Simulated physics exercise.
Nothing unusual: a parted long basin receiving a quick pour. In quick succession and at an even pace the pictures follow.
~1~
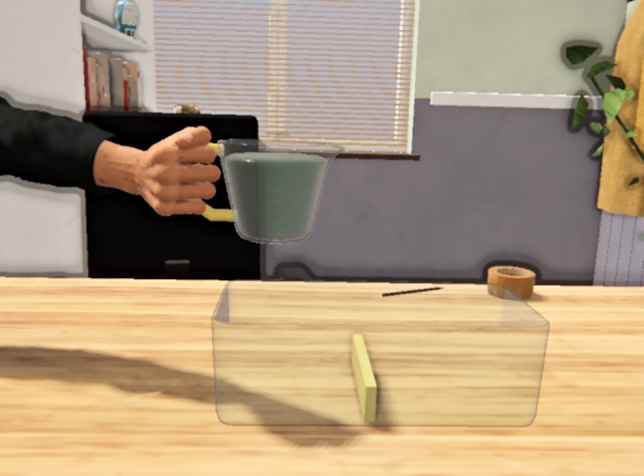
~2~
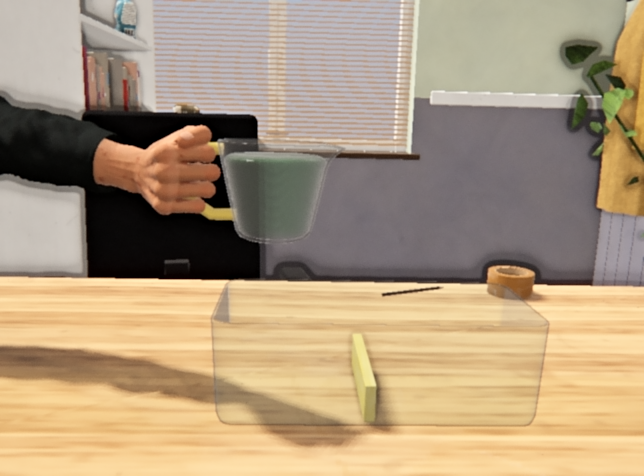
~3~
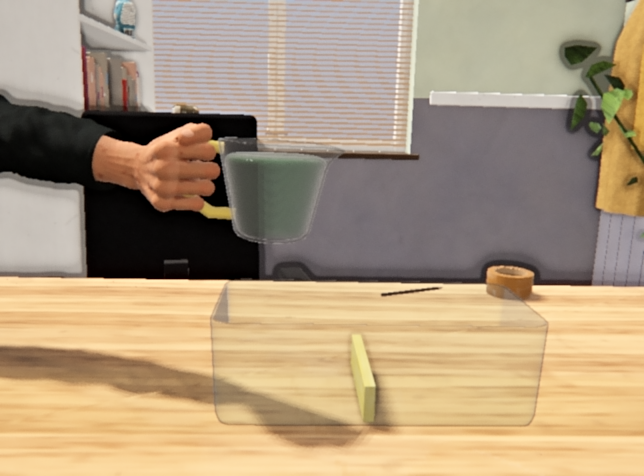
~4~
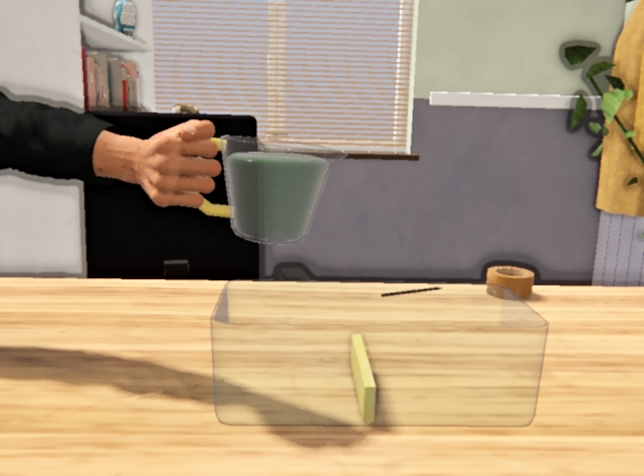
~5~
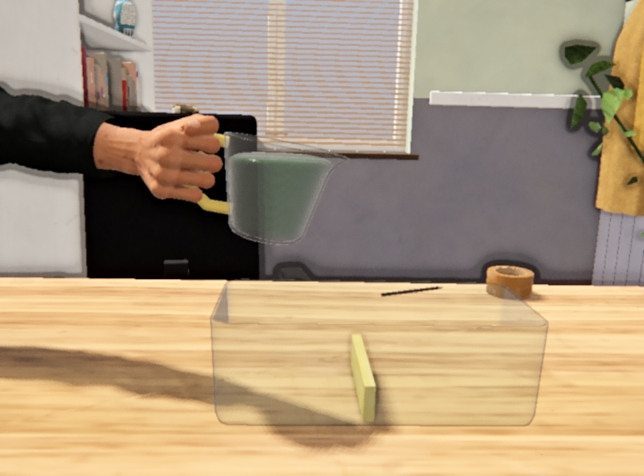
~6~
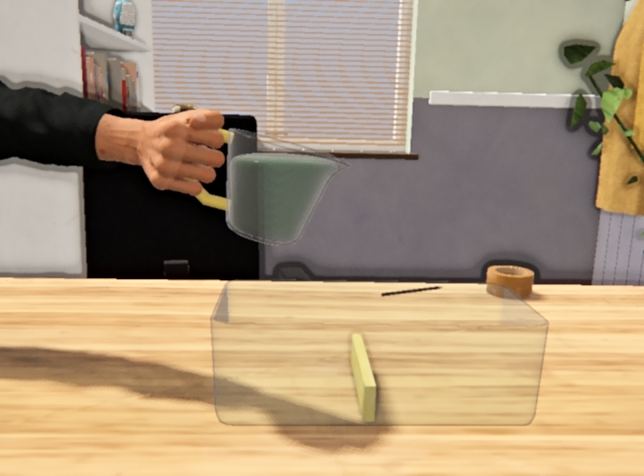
A hand held a clear pitcher of dull green liquid by its yellow handle above a see-through basin with a low divider on a wooden table, then slowly tilted it slightly to the right.
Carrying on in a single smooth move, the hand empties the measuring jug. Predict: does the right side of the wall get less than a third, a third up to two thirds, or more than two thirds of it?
It gets more than two thirds.
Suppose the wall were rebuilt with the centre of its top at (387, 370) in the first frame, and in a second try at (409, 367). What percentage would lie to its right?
It would come to roughly 55 per cent the first time and roughly 20 per cent the second.
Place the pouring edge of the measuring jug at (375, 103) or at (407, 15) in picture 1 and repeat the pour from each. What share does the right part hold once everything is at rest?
In order, roughly 95 percent and 90 percent.
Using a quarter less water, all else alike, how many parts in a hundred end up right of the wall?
Roughly 70 percent.
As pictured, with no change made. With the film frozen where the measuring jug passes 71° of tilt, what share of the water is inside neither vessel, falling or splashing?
20 %.
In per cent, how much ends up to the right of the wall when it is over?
It works out to around 80 percent.
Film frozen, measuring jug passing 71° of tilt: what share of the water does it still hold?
60 per cent, approximately.
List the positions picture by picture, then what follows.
The first picture shows tilt 0°; pouring edge (346, 147); surface from (226, 156) to (328, 159); the long basin's rim runs from (221, 301) to (526, 305); the wall's top is at (364, 359).
The second picture shows tilt 1°; pouring edge (346, 147); surface from (225, 155) to (328, 158).
The third picture shows tilt 2°; pouring edge (346, 149); surface from (225, 154) to (328, 159).
The fourth picture shows tilt 5°; pouring edge (348, 153); surface from (228, 155) to (330, 160).
The fifth picture shows tilt 9°; pouring edge (350, 158); surface from (230, 157) to (334, 162).
The sixth picture shows tilt 14°; pouring edge (352, 165); surface from (232, 158) to (340, 162).
A moment on, the tilt is 71° and 58 per cent is still to pour, 0 is left of the wall and 20 right of it.
Next, the tilt is 108° and 4 per cent is still to pour, 14 is left of the wall and 76 right of it.
Then the tilt is 116° and 0 per cent is still to pour, 21 is left of the wall and 78 right of it.
Later the tilt is 116° and 0 per cent is still to pour, 22 is left of the wall and 78 right of it.
In the end 22 per cent lies left of the wall, 78 right of it and 1 outside.
